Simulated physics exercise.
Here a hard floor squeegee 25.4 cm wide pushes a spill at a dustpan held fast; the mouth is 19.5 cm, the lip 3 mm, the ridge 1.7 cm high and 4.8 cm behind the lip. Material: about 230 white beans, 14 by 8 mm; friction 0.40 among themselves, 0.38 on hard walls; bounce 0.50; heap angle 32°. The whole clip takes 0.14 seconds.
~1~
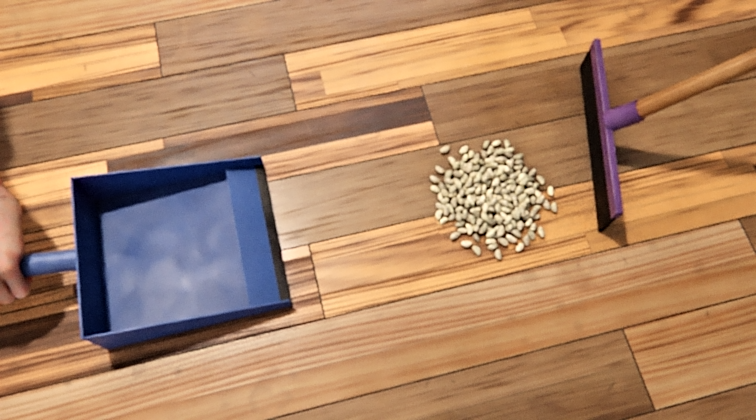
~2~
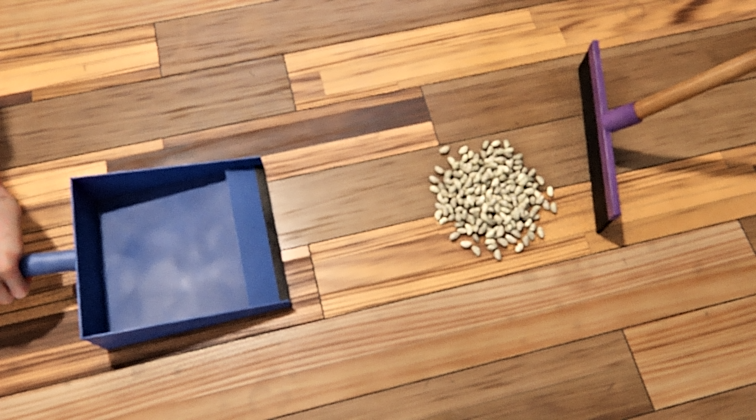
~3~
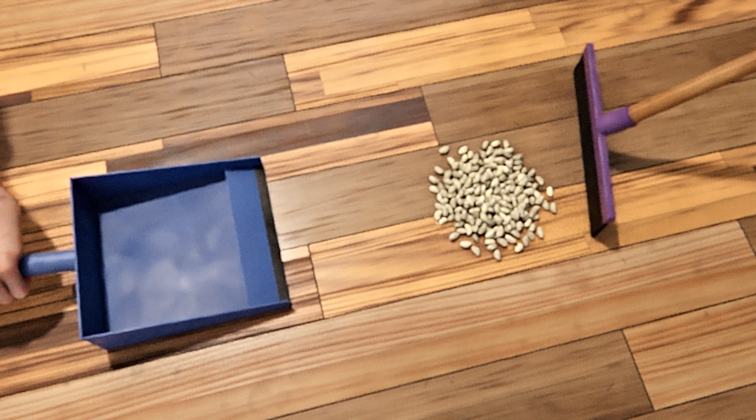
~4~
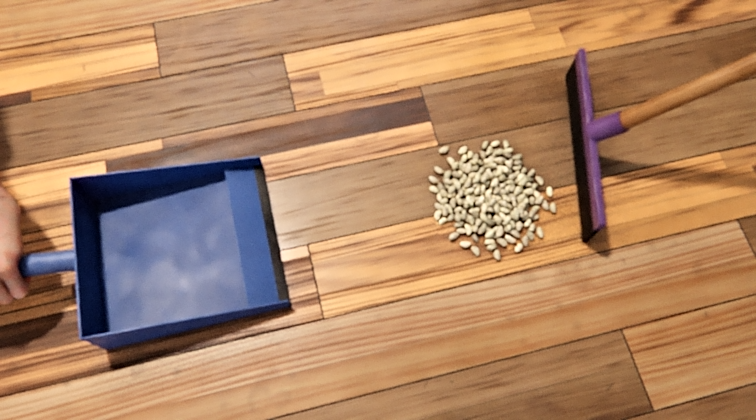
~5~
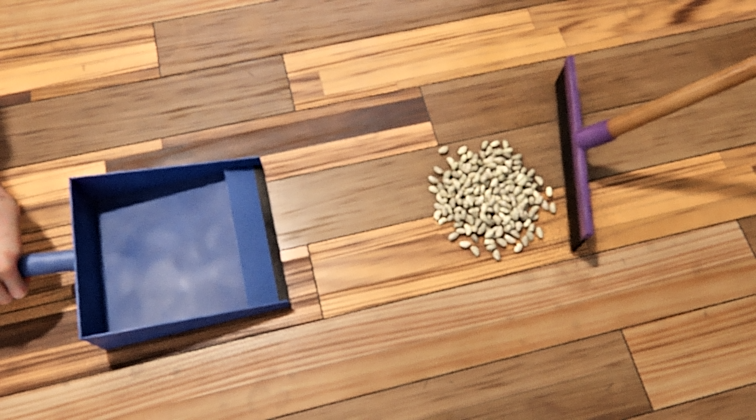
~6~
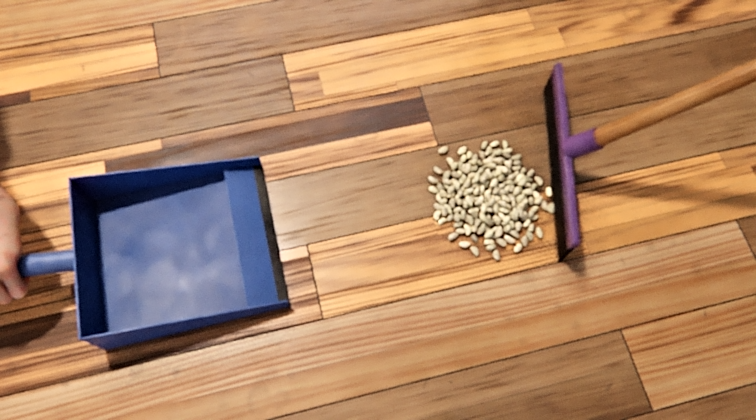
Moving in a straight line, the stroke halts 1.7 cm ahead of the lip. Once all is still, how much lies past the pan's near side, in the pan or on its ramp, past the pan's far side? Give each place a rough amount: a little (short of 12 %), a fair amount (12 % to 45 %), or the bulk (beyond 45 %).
Near side: A fair amount; pan: A little; far side: A little.
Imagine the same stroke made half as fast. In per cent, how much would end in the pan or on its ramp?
About 0 per cent.
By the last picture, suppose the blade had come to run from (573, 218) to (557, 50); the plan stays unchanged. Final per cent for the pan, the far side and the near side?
Split: Pan = 20, far = 20, near = 10.
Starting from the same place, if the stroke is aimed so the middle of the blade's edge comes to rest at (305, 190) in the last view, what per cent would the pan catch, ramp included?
I'd expect around 25 per cent.
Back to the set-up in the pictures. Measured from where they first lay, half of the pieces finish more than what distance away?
I'd say near 24 cm.
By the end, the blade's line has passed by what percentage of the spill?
Roughly 20 in a hundred.
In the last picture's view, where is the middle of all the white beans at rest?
Near (302, 240).
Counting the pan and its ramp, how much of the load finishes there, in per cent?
Estimate: Near 5 %.
Then, 0.22 s after the last picture, middle of the blade 21 cm from the lip; 0 % over the lip, far side 0 %, near side 10 %.
Then, 0.37 s after the last picture, middle of the blade 11 cm from the lip; 0 % over the lip, far side 5 %, near side 20 %.
Then, 0.65 s after the last picture, middle of the blade 5 cm from the lip; 5 % over the lip, far side 10 %, near side 20 %.
In the end, near side 20 %, pan 5 %, far side 10 %, in front of the lip or behind the blade 70 %.
